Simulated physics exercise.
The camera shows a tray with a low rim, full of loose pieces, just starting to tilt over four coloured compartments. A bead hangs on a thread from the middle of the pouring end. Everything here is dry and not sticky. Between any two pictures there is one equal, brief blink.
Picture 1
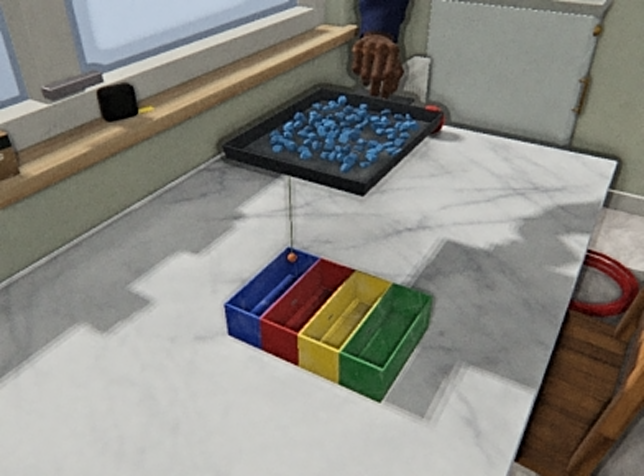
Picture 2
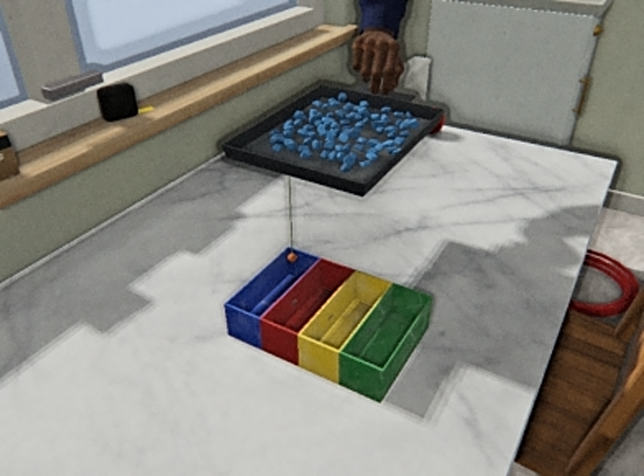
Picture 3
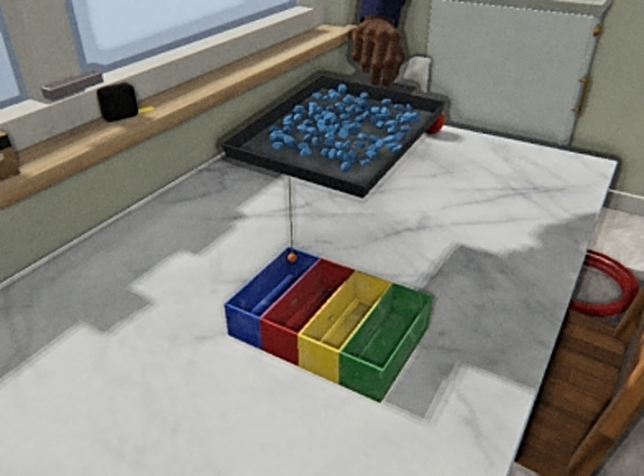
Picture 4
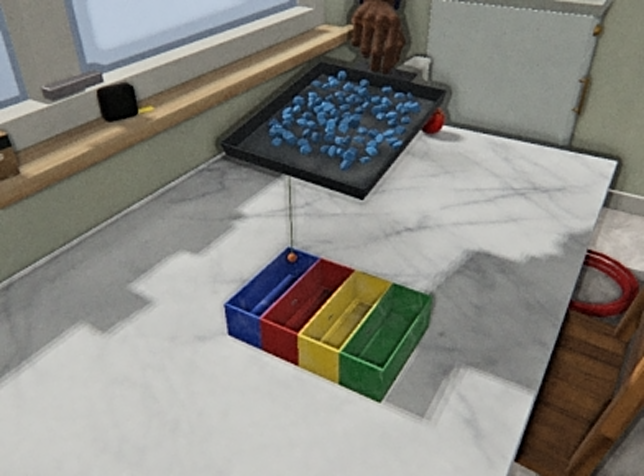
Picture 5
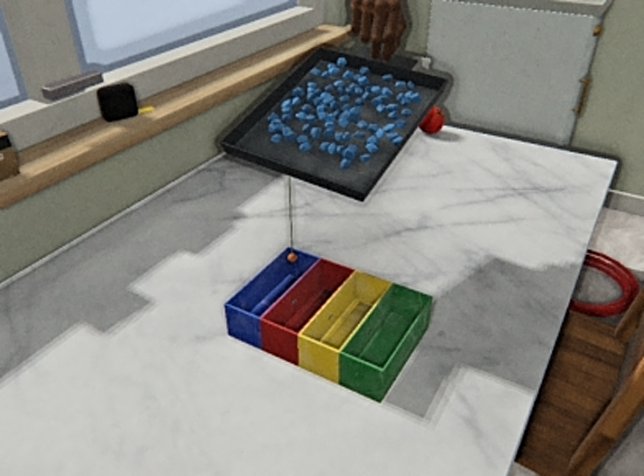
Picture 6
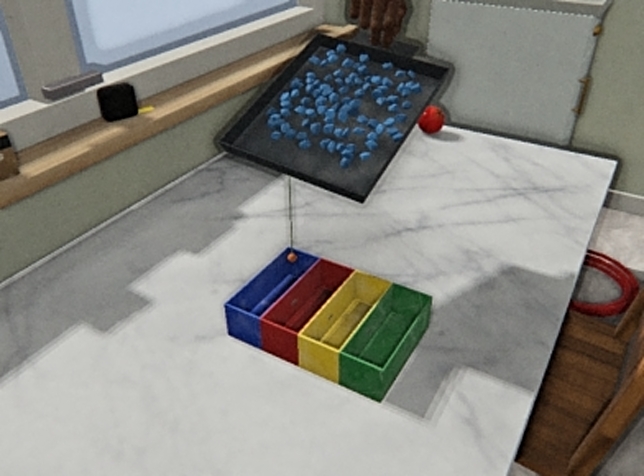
In this clip, a hand at the far edge of a black tray of blue stones raises that side, tilting the tray gradually toward blue, red, yellow and green compartments, while the stones stay spread across it and a small bead hangs still.
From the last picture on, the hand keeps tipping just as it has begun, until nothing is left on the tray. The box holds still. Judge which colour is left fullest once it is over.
Yellow is left fullest.
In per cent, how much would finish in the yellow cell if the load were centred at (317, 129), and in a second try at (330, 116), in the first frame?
From the first start you get 40 in a hundred, from the second 40 in a hundred.
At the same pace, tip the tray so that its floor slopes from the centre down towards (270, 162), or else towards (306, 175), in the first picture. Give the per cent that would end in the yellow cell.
0 %, give or take, and then 20 %.
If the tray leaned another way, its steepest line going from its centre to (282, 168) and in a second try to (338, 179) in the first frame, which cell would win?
So the first one goes to the blue one and the second to yellow.
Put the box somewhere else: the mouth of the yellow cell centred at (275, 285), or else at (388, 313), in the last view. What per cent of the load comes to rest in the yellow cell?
It works out to 20 percent and then 10 percent.
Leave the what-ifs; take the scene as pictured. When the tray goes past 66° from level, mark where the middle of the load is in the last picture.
The load's middle is around (324, 176).
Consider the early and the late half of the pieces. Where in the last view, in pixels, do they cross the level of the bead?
Around (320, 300) first; around (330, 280) second.
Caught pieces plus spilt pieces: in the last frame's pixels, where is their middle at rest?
(321, 335).
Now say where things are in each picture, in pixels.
Corners of the pouring end near (226, 144) and (363, 181), level; middle of the load near (347, 131), aquarium stones; bead on its thread near (292, 258); blue cell near (243, 324); red cell near (280, 339); yellow cell near (319, 356); green cell near (361, 374), in the first picture.
Corners of the pouring end near (226, 144) and (363, 182), level; middle of the load near (347, 130), in the second picture.
Corners of the pouring end near (225, 143) and (363, 184), tipped barely, lowest at the right corner; middle of the load near (347, 124), in the third picture.
Corners of the pouring end near (224, 142) and (363, 187), tipped a little, lowest at the right corner; middle of the load near (347, 117), in the fourth picture.
Corners of the pouring end near (224, 141) and (363, 189), tipped clearly, lowest at the right corner; middle of the load near (347, 109), in the fifth picture.
Corners of the pouring end near (223, 140) and (362, 192), tipped clearly, lowest at the right corner; middle of the load near (347, 102); blue cell near (243, 324); red cell near (280, 339); yellow cell near (319, 356); green cell near (361, 374), in the sixth picture.
Shortly afterwards, tray tipped steeply; the bulk on the tray; a little falling or outside the box.
Next, tray tipped past a quarter turn; near a quarter on the tray; near a quarter in the yellow cell; near a quarter in the red cell; a little in the blue cell; only a few in the green cell; a little falling or outside the box.
Some moments later, tray tipped past a quarter turn; near half in the yellow cell; near a quarter in the red cell; near a quarter in the blue cell; only a few in the green cell; a little falling or outside the box.
In the end, tray tipped past a quarter turn; near half in the yellow cell; near a quarter in the red cell; near a quarter in the blue cell; only a few in the green cell; a little outside the box.
